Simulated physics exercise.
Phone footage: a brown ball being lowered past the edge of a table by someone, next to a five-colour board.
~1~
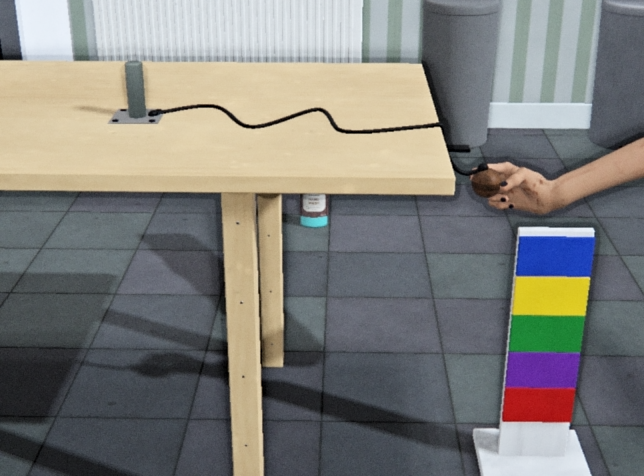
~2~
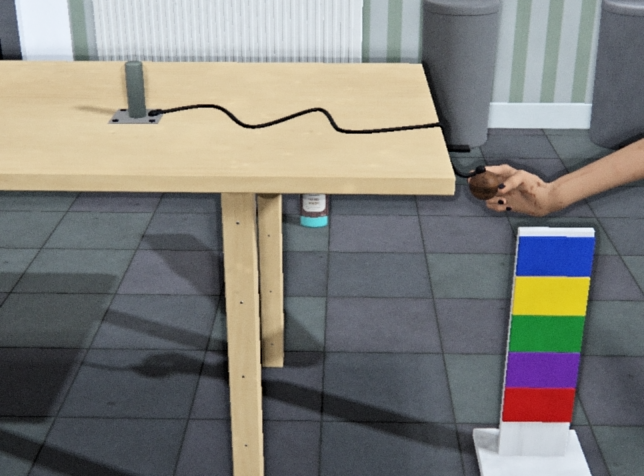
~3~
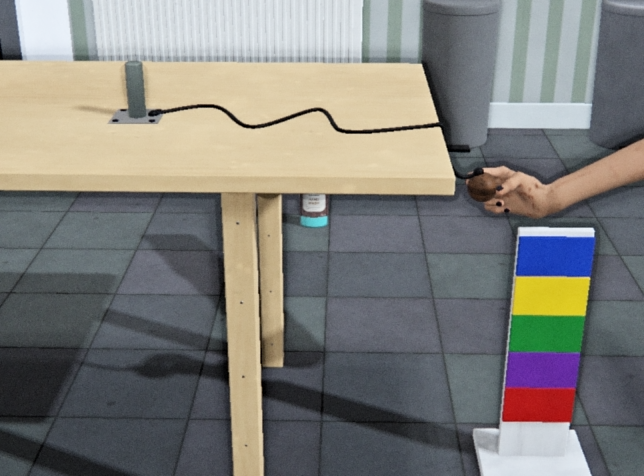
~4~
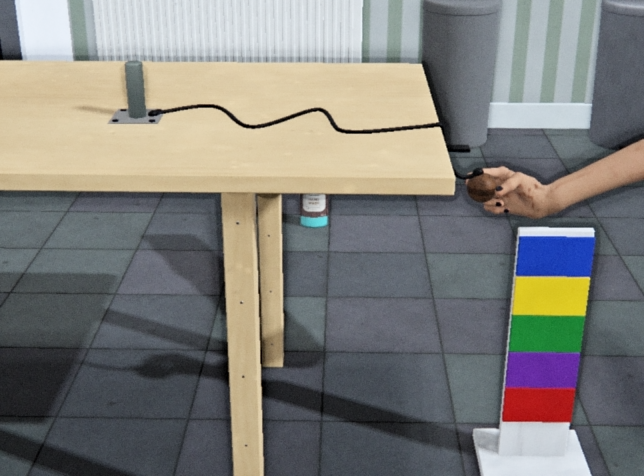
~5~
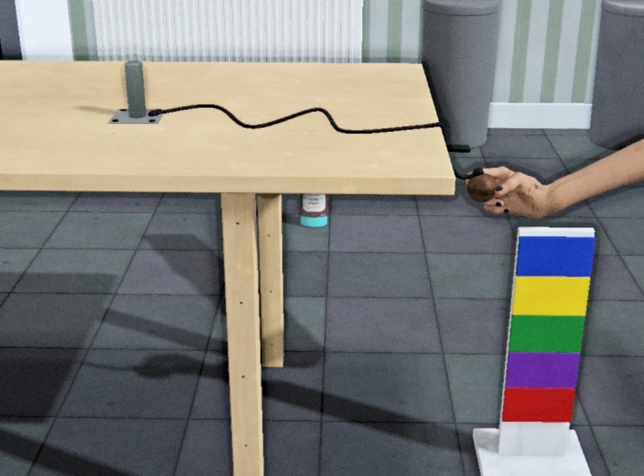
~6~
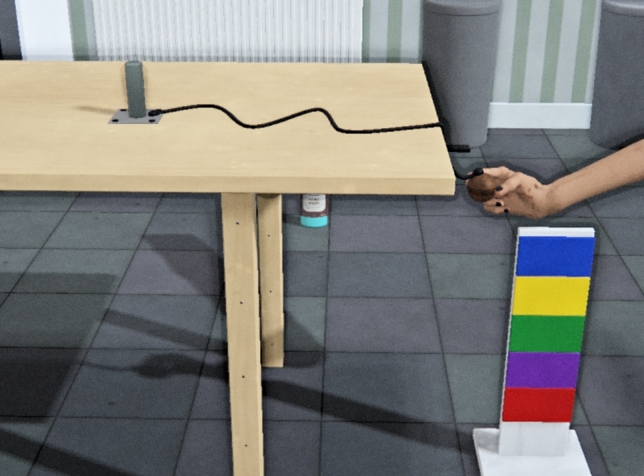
The video shows a hand holding a brown ball beside a wooden table's right edge, with a black cord running across the tabletop to a small metal post and a striped multicoloured stand below; almost nothing moves.
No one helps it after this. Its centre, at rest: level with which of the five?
Green.
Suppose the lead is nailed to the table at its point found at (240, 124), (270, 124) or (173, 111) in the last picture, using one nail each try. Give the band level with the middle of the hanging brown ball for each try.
Lab note: Try 1 yellow; try 2 yellow; try 3 green.
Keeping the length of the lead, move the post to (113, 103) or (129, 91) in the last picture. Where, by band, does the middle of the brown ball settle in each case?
It would be yellow; yellow.
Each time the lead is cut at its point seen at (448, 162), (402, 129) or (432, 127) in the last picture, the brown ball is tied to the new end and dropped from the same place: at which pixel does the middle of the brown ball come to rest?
Try by try: (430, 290), (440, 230) and (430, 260).
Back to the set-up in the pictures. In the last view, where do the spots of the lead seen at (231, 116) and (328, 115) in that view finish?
One ends up around (258, 119), the other around (418, 123).
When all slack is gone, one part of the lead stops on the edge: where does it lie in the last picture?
It's near (332, 121) in the last picture.
Soon after, ball near (455, 332); level with green.
After that, ball near (415, 331); level with green.
In the end, ball near (429, 333); level with green. Its centre hangs level with the green band.
